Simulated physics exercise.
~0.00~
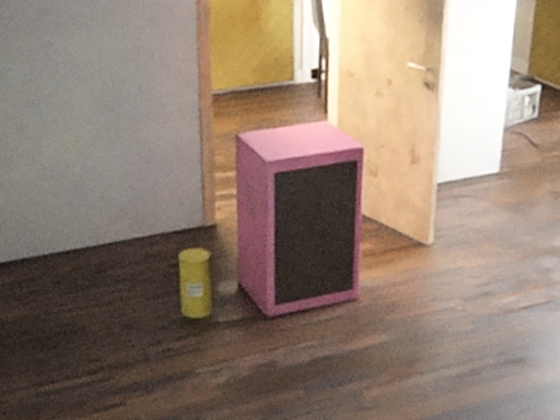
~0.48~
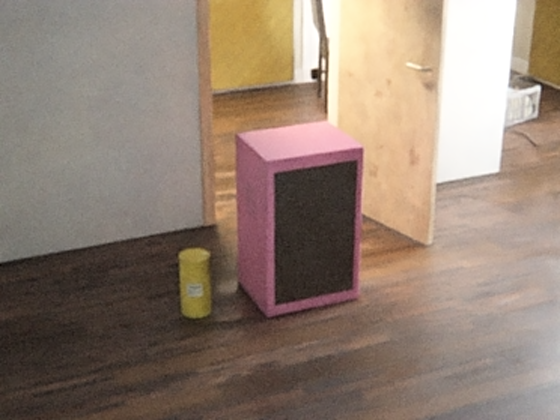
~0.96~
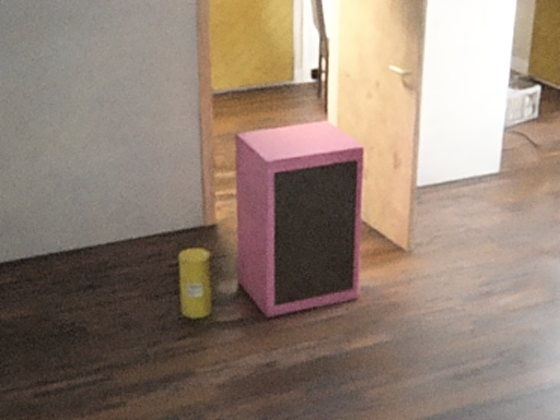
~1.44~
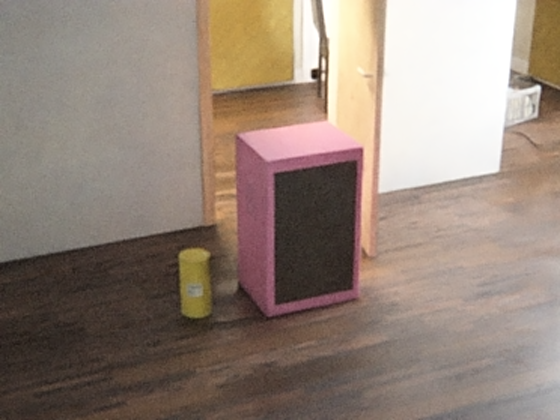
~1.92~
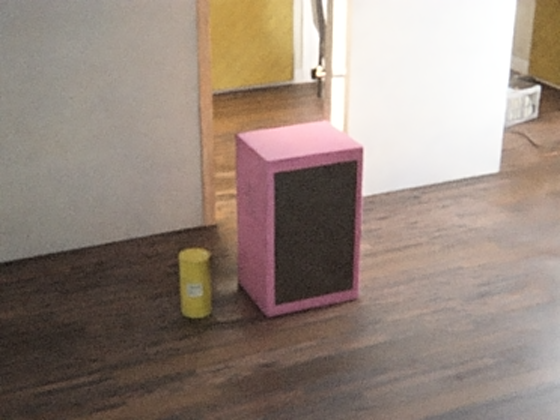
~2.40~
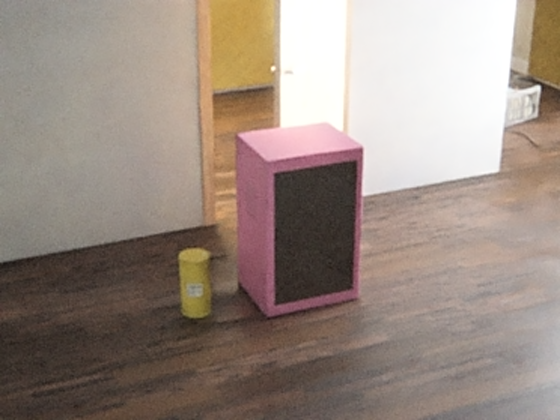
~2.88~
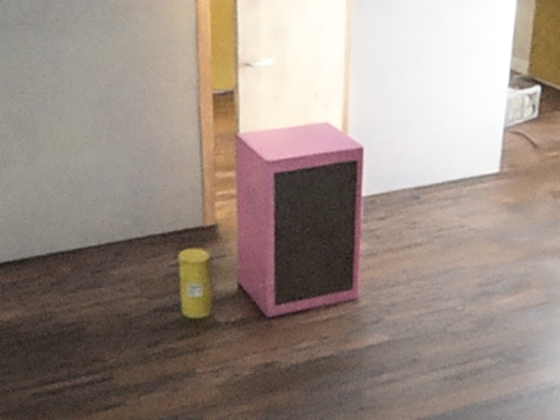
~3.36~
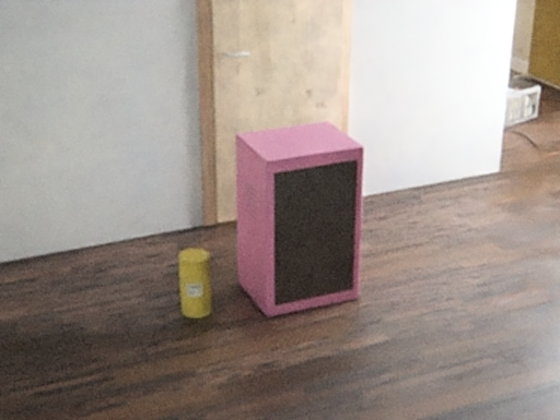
In a room with dark wood flooring, an open wooden door swinging fully shut behind a pink appliance and yellow canister.
